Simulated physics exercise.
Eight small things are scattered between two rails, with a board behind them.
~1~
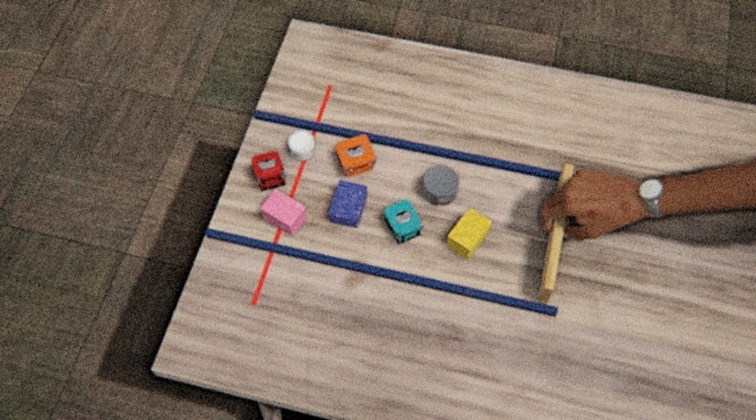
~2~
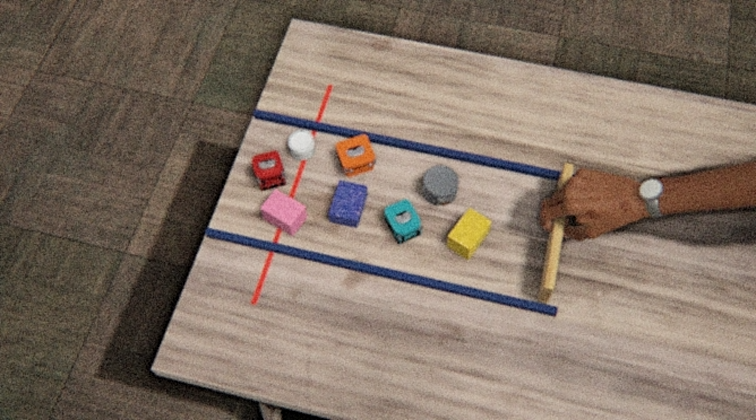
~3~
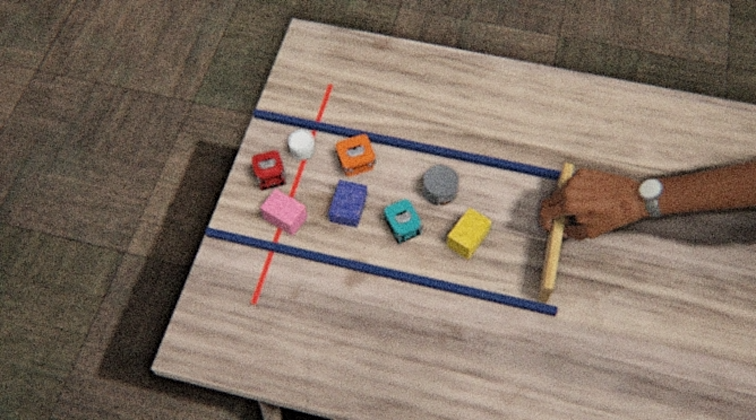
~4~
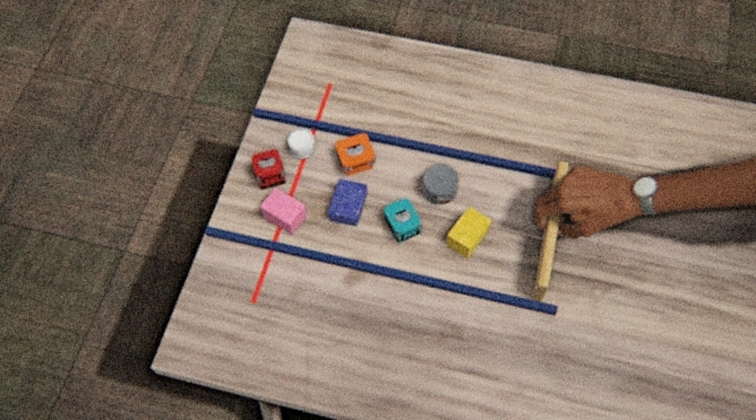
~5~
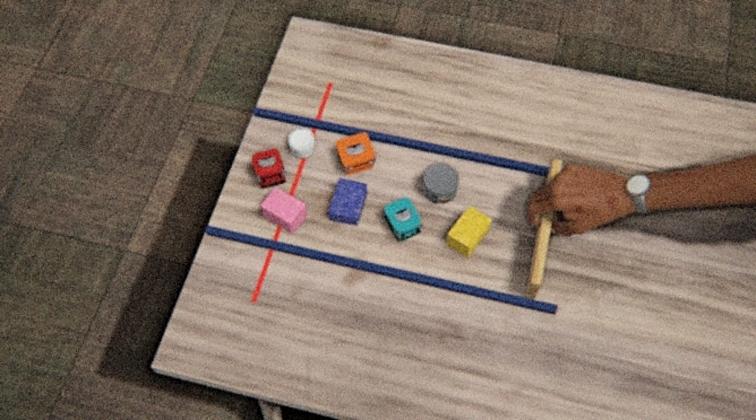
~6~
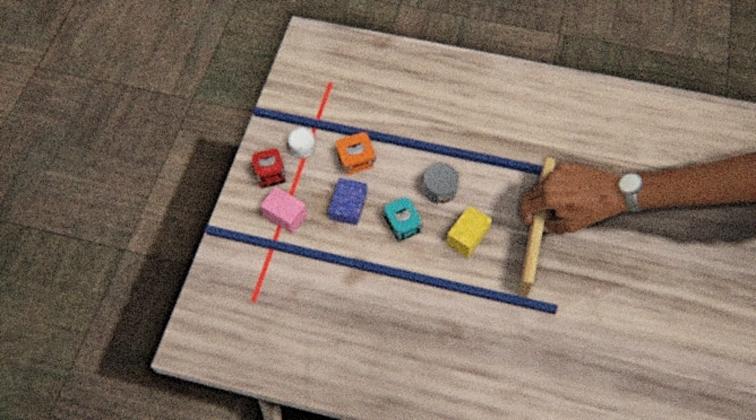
At first, a hand wearing a watch holds a wooden board upright at the right end of two blue rails, with eight small coloured objects scattered between them. The hand then slides the board slightly left toward the yellow block, while the objects stay where they are.
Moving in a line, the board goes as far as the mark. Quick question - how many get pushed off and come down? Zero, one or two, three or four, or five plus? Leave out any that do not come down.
One or two, I'd say.
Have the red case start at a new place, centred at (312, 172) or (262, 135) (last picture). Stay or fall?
Place by place, it is lost; comes down.
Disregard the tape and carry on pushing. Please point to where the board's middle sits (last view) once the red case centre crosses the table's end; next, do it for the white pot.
Around (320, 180), then around (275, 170).
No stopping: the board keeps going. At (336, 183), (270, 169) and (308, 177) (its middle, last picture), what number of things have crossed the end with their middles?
0; 3; 1.
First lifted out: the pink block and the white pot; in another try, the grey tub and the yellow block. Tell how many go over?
Taking the two tries in turn, it comes to 1 and 0.
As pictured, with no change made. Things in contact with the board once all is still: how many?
At rest, 3 are in contact.
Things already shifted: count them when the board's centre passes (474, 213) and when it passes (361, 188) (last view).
At first I count 1, and then 6.
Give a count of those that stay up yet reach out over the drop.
Result: 1.
Soon after, none off yet; red case at rest near (269, 168); white pot at rest near (302, 143); pink block at rest near (284, 210).
After that, none off yet; red case displaced about its own width near (240, 156); white pot moving near (297, 142); pink block displaced a little near (271, 215).
In the end, the number that fall off is one or two; gone, red case.
